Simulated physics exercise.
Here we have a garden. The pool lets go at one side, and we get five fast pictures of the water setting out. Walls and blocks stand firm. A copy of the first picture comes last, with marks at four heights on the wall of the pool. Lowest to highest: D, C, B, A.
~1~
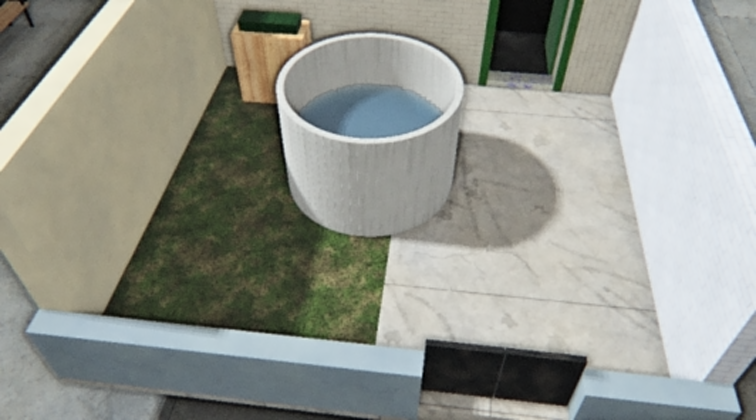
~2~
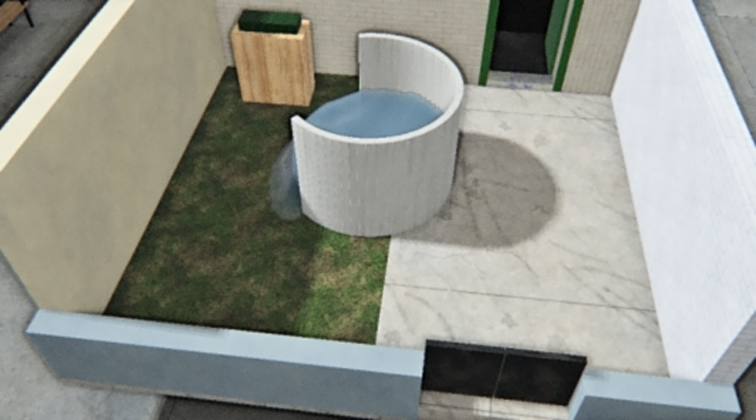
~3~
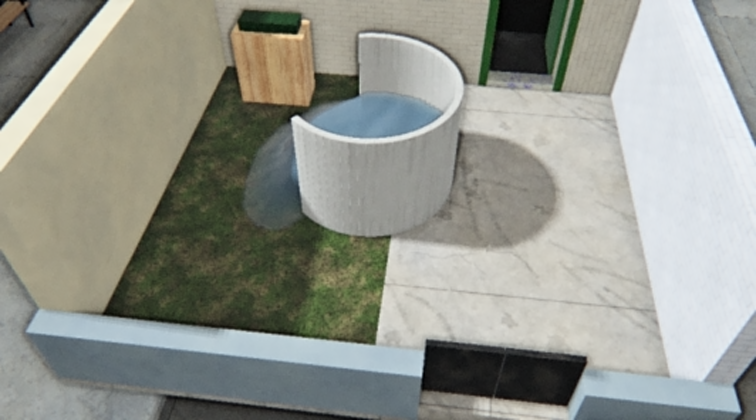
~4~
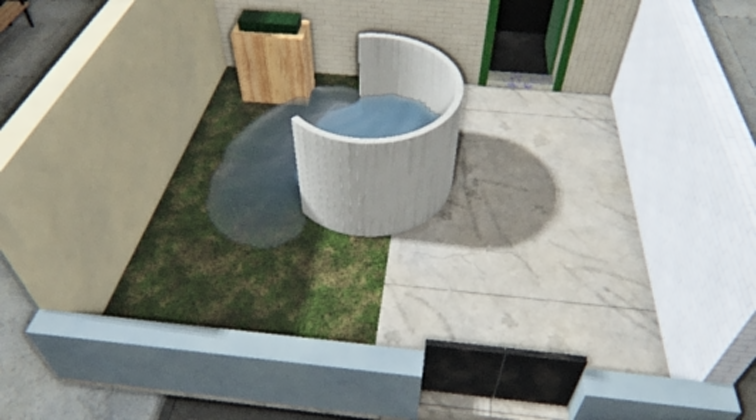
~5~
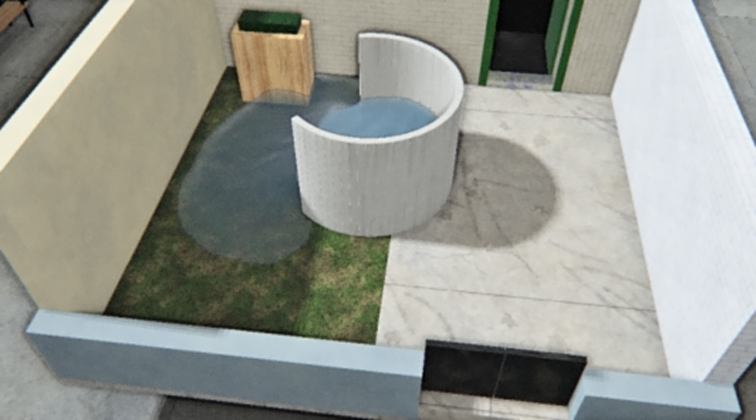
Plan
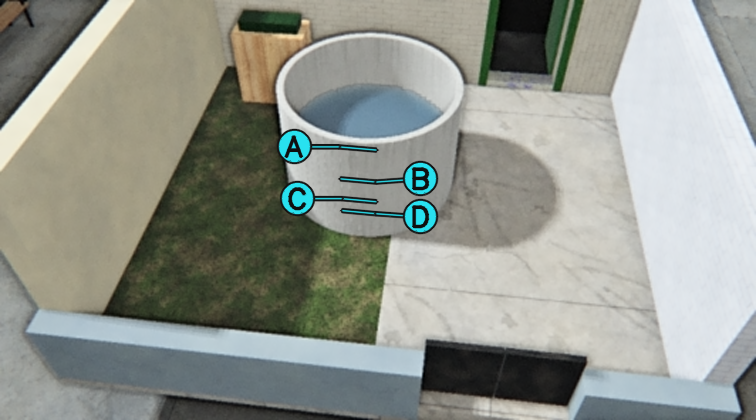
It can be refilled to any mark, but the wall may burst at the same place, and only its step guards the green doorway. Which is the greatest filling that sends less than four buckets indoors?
Mark B just does it.
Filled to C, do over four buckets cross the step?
No.
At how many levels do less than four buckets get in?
Three.
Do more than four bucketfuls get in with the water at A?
Yes, that goes wrong.
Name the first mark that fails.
That would be A.
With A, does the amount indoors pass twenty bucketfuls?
No, less.
In cyan, A at (357, 148); B at (358, 180); C at (358, 200); D at (359, 212); from the bottom up D, C, B, A.
For mark A, about 10 bucketfuls get in.
For mark B, a splash gets over, under a bucket.
For mark C, nothing gets over.
For mark D, nothing gets over.
